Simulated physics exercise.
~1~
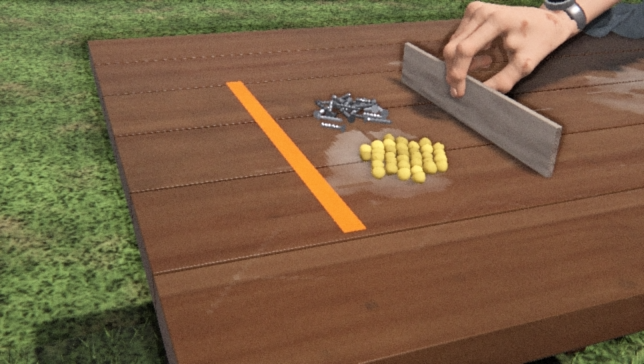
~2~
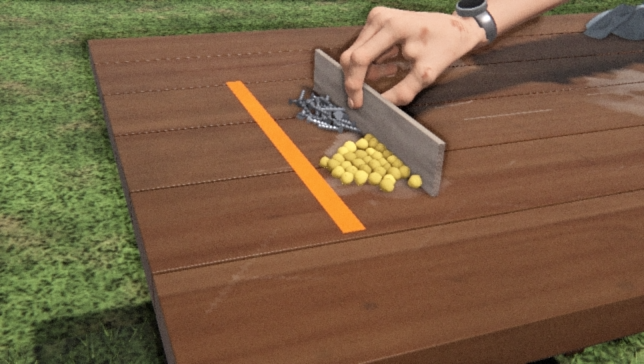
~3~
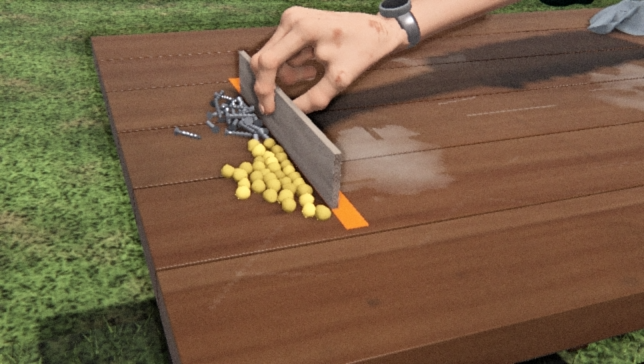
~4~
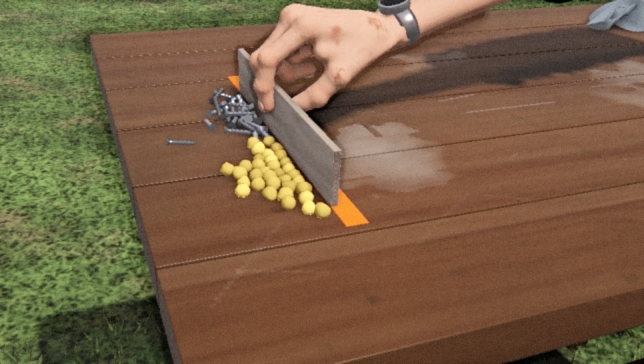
A hand pushing screws and small yellow balls leftward across a wooden table with a wood strip, stopping at orange tape.
